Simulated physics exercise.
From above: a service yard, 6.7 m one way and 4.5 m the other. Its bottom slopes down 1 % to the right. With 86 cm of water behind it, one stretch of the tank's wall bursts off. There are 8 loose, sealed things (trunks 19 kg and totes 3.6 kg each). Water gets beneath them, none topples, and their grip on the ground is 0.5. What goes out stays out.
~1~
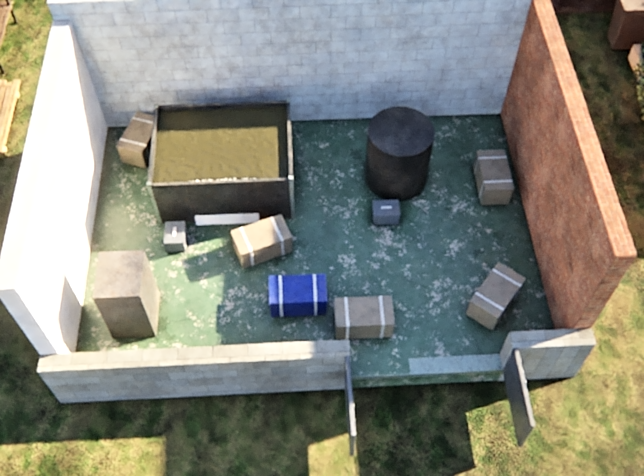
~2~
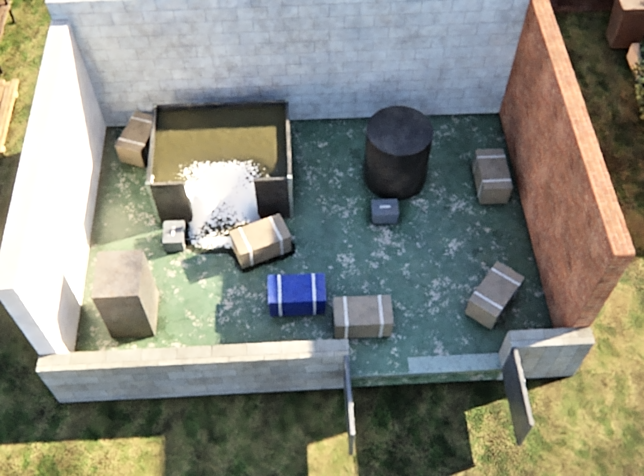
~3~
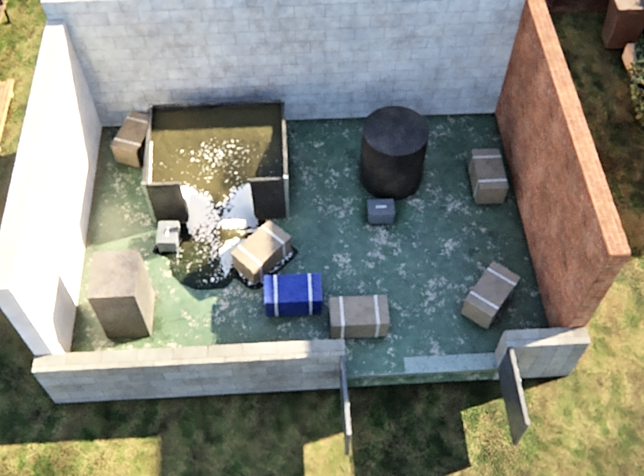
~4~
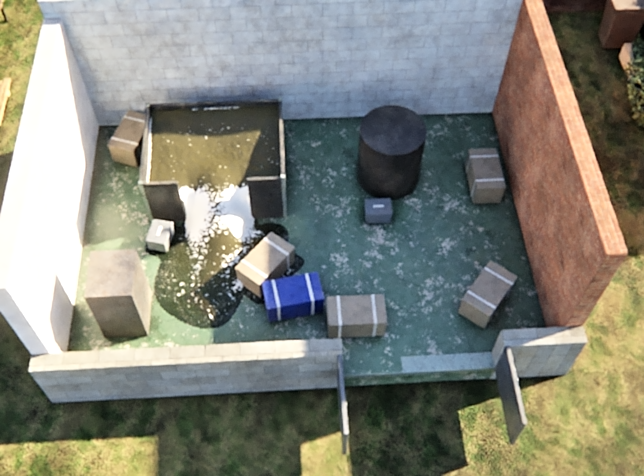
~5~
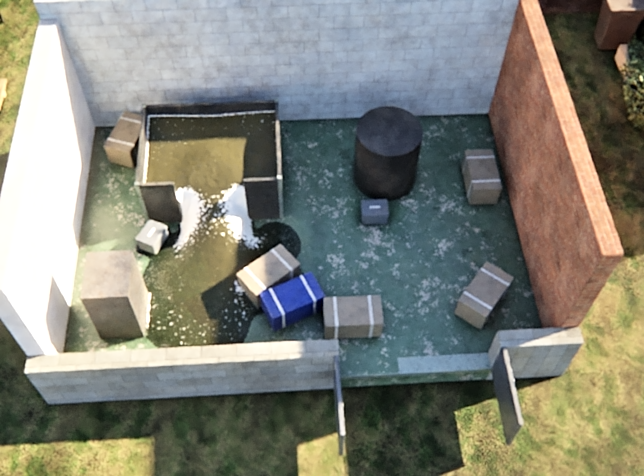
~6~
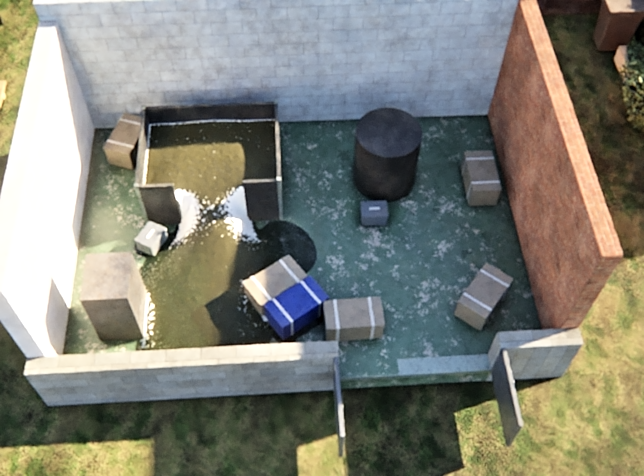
At the start, a walled yard seen from above holds a full tank of murky water, a dark cylinder and scattered trunks and boxes. Part of the tank's front opens and foaming water pours out, spreading across the floor, while a small pale box, a tan trunk and the blue trunk shift and turn slightly.
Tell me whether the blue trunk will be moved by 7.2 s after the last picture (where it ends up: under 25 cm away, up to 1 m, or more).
Blue trunk gets carried off.
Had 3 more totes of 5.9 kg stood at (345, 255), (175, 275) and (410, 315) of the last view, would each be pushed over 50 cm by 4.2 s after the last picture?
In that order: Under, more, past it.
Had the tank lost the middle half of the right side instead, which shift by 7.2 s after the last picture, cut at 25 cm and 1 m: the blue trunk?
Then the blue trunk stays put.
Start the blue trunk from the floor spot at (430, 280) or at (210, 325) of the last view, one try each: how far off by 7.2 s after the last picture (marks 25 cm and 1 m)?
In that order: It travels far; it gets carried off.
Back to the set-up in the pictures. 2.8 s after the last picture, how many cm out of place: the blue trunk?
About 350 cm.
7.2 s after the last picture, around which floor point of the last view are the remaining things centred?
At about (360, 199).
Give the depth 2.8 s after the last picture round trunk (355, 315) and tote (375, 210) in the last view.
About 8 and 2 cm.
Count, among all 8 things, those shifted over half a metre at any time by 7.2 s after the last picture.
That makes 6.
Then, 0.9 s after the last picture the blue trunk is near (354, 310), 1.0 m from its start, aground; 0 of 8 are out; 0 afloat.
Then, 2.8 s after the last picture the blue trunk is near (500, 231), 3.3 m from its start, afloat; 0 of 8 are out; 4 afloat.
Then, 4.8 s after the last picture the blue trunk is near (461, 157), 3.6 m from its start, afloat; 0 of 8 are out; 6 afloat.
Then, 7.2 s after the last picture the blue trunk is near (477, 130), 4.2 m from its start, afloat; 0 of 8 are out; 8 afloat.
